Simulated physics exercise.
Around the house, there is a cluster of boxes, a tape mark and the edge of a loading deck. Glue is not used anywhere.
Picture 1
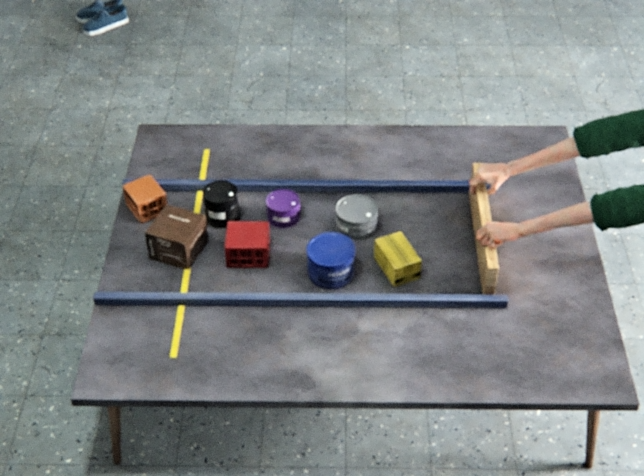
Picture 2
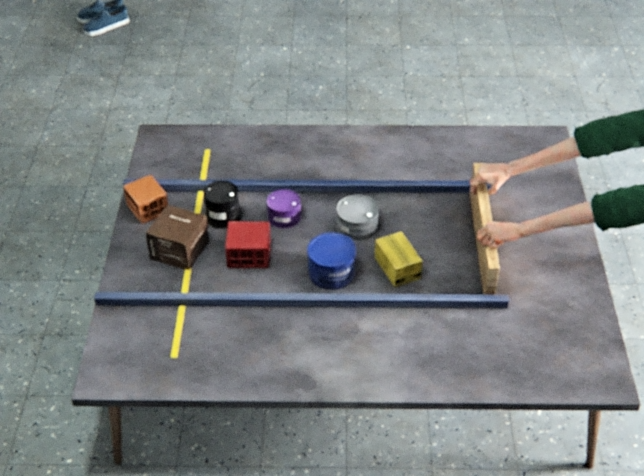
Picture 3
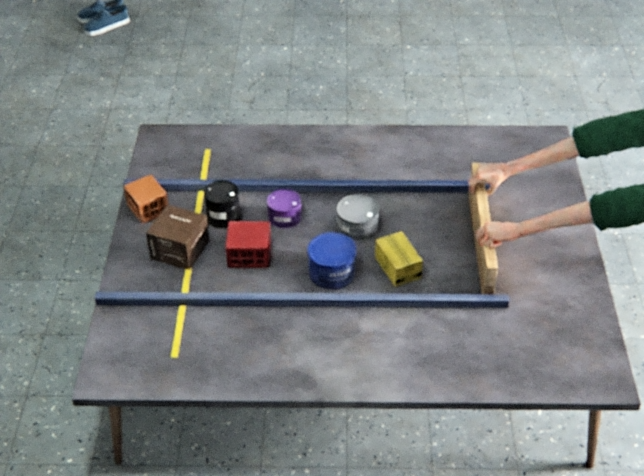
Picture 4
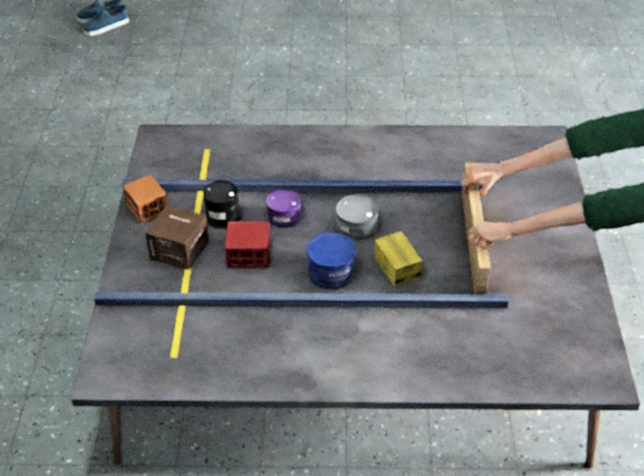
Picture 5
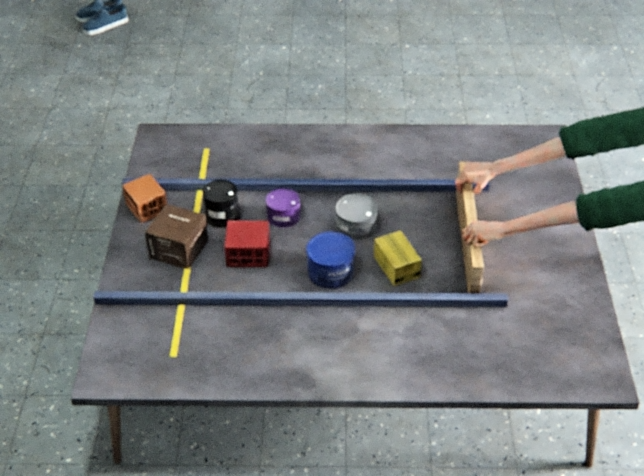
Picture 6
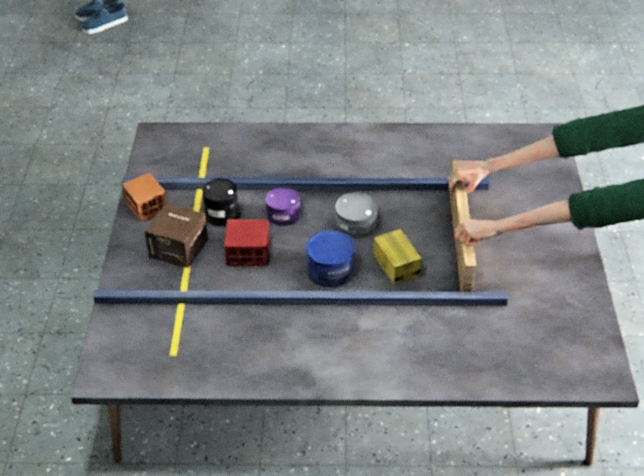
On a grey table, two hands held a wooden plank upright between two blue rails, then slid it slightly left toward the coloured crates, boxes and canisters, which stayed still around a yellow tape line.
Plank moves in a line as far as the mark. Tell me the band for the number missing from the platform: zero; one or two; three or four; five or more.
That band is one or two.
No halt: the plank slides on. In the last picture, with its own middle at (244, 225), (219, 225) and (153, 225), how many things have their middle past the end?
In order, that gives 0, then 0, then 5.
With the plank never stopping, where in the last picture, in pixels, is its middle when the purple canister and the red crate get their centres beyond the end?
Approx. (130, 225) / approx. (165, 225) for the other.
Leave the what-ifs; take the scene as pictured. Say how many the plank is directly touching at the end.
Count: 3.
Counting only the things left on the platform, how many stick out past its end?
The count is 0.
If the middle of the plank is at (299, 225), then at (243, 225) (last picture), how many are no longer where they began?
First 7 and then 7.
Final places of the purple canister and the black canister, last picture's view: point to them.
One ends up near (181, 192) and the other near (147, 195).
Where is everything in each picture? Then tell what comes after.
The first frame shows orange crate (146, 199); brown box (177, 237); black canister (221, 205); plank (483, 228); tape (192, 242).
The second frame shows brown box (178, 237); purple canister (284, 209).
The third frame shows black canister (222, 205); plank (482, 228).
The fourth frame shows orange crate (146, 199); grey canister (357, 218).
The fifth frame shows brown box (177, 237); yellow box (397, 258).
The sixth frame shows orange crate (145, 197); brown box (177, 235); black canister (221, 203); plank (462, 226); tape (191, 240).
Soon after, none off yet; orange crate at rest near (145, 197); brown box at rest near (177, 235); black canister at rest near (221, 203).
Then, none off yet; orange crate at rest near (145, 197); brown box moving near (175, 235); black canister at rest near (221, 203).
Further on, none off yet; orange crate at rest near (145, 197); brown box moved about its own width near (143, 232); black canister moved about its own width near (191, 200).
By the end, the number that fall off is one or two; fallen, brown box and orange crate.
